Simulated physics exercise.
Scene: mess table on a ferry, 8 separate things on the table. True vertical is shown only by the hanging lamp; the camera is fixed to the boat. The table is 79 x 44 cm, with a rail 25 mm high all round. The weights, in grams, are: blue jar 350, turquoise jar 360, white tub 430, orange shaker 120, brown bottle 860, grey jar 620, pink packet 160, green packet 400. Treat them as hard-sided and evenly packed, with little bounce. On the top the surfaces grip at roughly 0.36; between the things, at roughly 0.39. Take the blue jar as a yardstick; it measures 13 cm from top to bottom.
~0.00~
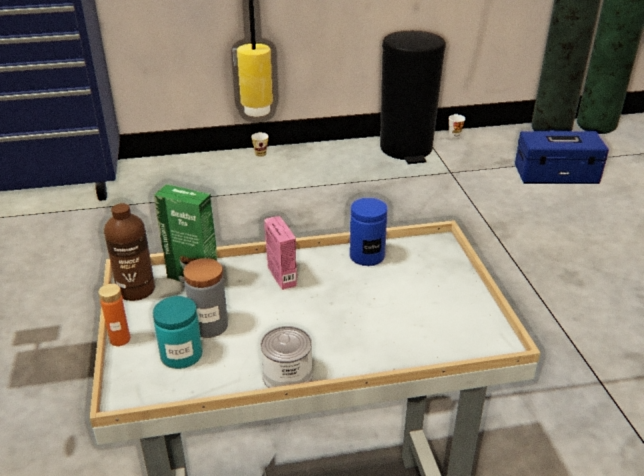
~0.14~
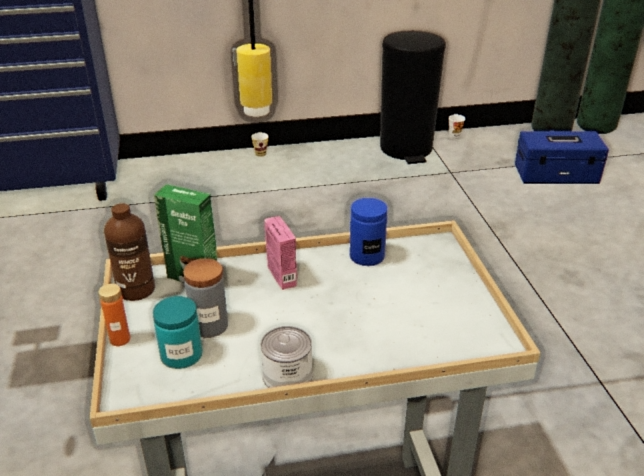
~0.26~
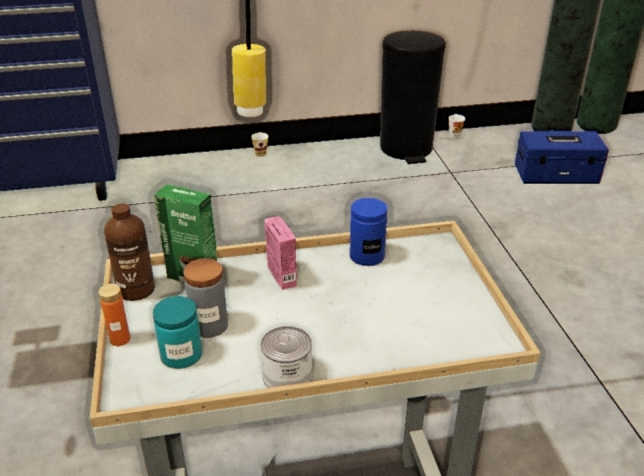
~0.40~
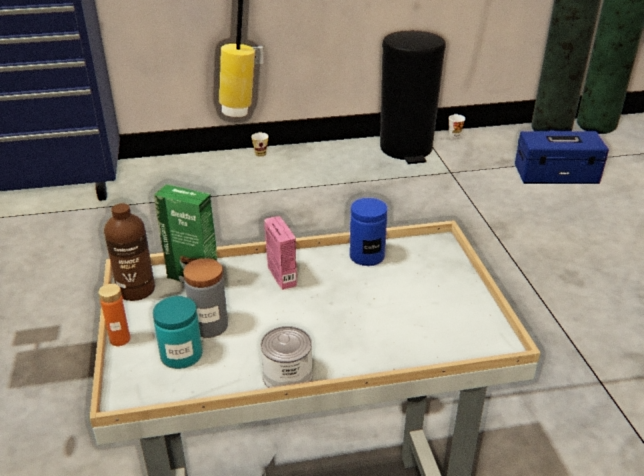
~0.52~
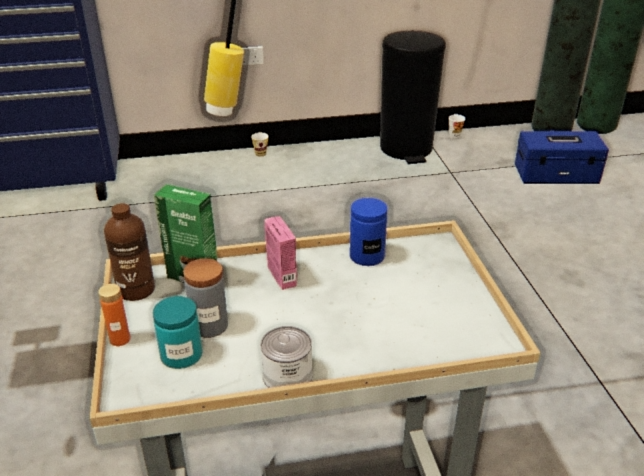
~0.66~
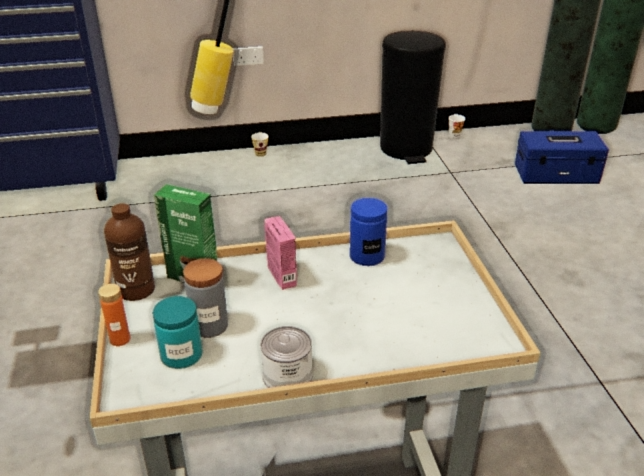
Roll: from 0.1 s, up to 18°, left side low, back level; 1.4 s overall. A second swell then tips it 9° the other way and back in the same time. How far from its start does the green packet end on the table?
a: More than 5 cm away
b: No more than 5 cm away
No more than 5 cm away.
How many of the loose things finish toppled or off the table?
That makes 2.
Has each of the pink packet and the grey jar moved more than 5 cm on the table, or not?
Pink packet: Is displaced. Grey jar: Remains in place.
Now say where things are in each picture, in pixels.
In the first picture, boat level; green packet (188, 238); blue jar (368, 232).
In the second picture, boat level; white tub (287, 360); orange shaker (115, 315).
In the third picture, floor tilted 2°, left side down; brown bottle (129, 251); grey jar (206, 298).
In the fourth picture, floor tilted 7°, left side down; pink packet (281, 253); blue jar (368, 232).
In the fifth picture, floor tilted 12°, left side down; turquoise jar (178, 332); white tub (287, 360).
In the sixth picture, floor tilted 16°, left side down; green packet (188, 238); orange shaker (115, 315).
Around 1.46 s, boat level; orange shaker now off the table; pink packet on its side.
Around 1.76 s, floor tilted 3°, right side down; pink packet on its side.
Finally (3.4 s), off the table, orange shaker; on their side or leaning hard on the table, pink packet; the other 6 still in place (within 5 cm). In the last view, green packet near (185, 238).
